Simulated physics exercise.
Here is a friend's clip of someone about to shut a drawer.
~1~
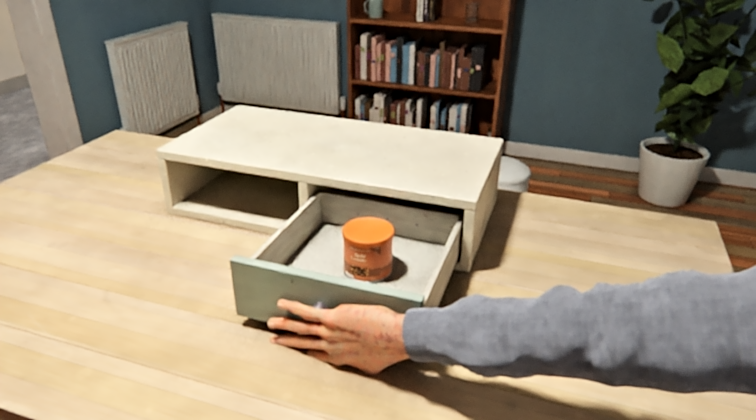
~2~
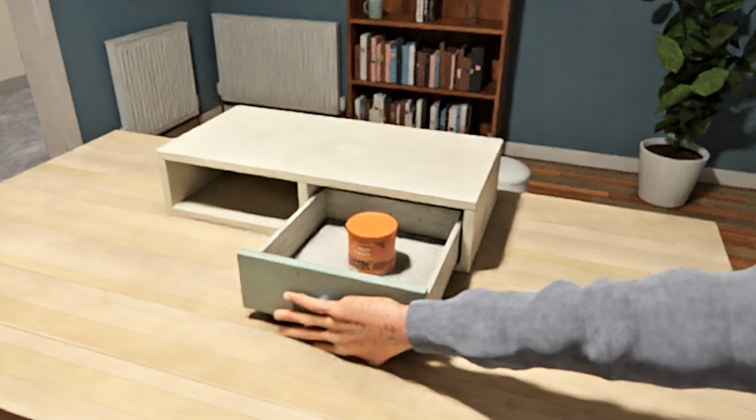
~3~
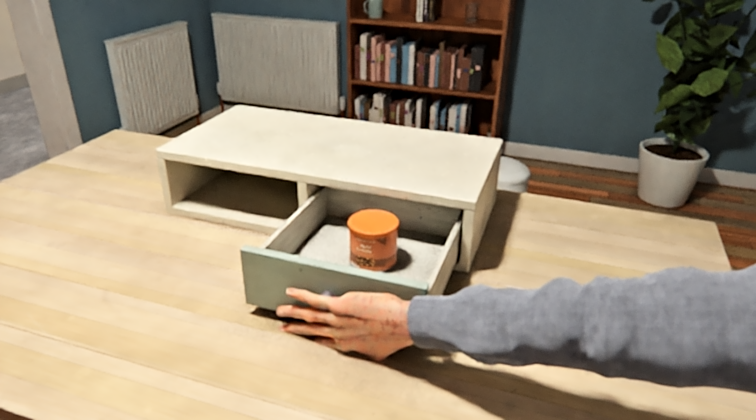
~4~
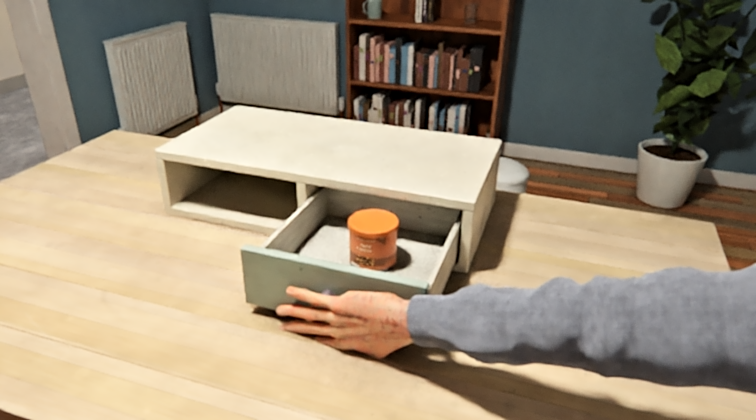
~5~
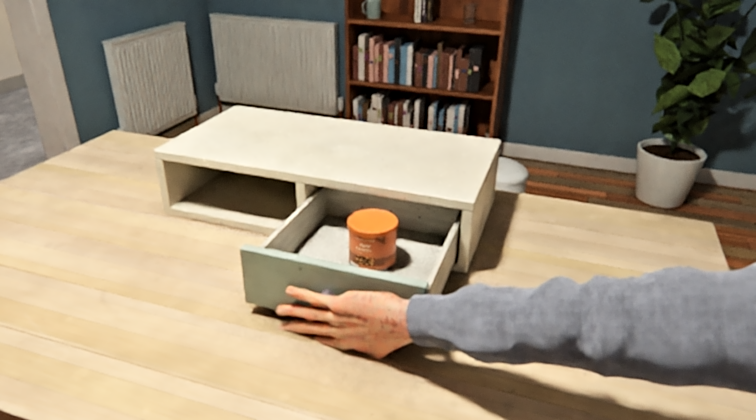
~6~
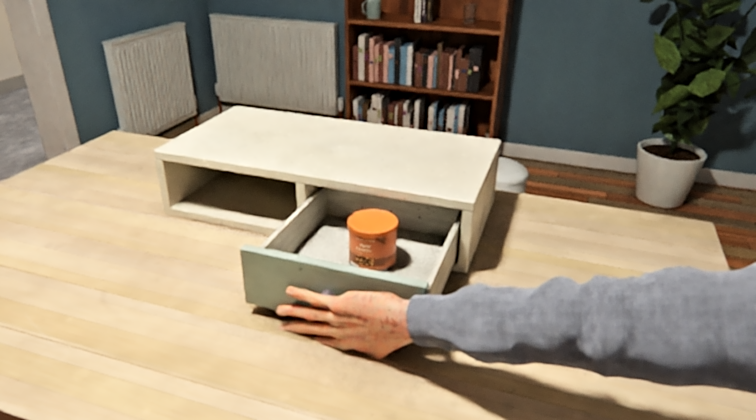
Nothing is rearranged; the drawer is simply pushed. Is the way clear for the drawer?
Result: Drawer fully in.
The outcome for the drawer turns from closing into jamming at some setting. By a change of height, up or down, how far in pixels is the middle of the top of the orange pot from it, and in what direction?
Move it 8 pixels upward and it flips.
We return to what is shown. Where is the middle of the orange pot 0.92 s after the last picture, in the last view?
I'd say roughly pixel (405, 194).
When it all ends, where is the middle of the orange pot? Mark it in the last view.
Its middle settles near (412, 184) in the last picture.
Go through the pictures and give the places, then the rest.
The first frame shows drawer (358, 258) wide open; orange pot (368, 250).
The second frame shows drawer (362, 252) wide open.
The third frame shows drawer (364, 249) wide open; chest (335, 176).
The fourth frame shows drawer (364, 248) wide open; orange pot (373, 241).
The fifth frame shows drawer (363, 248) wide open.
The sixth frame shows drawer (363, 248) wide open; chest (334, 177).
Then, 0.40 s on from there, drawer starting in.
Then, 0.68 s on from there, drawer about half in.
Then, 0.92 s on from there, drawer nearly in.
In the end, the drawer closes.
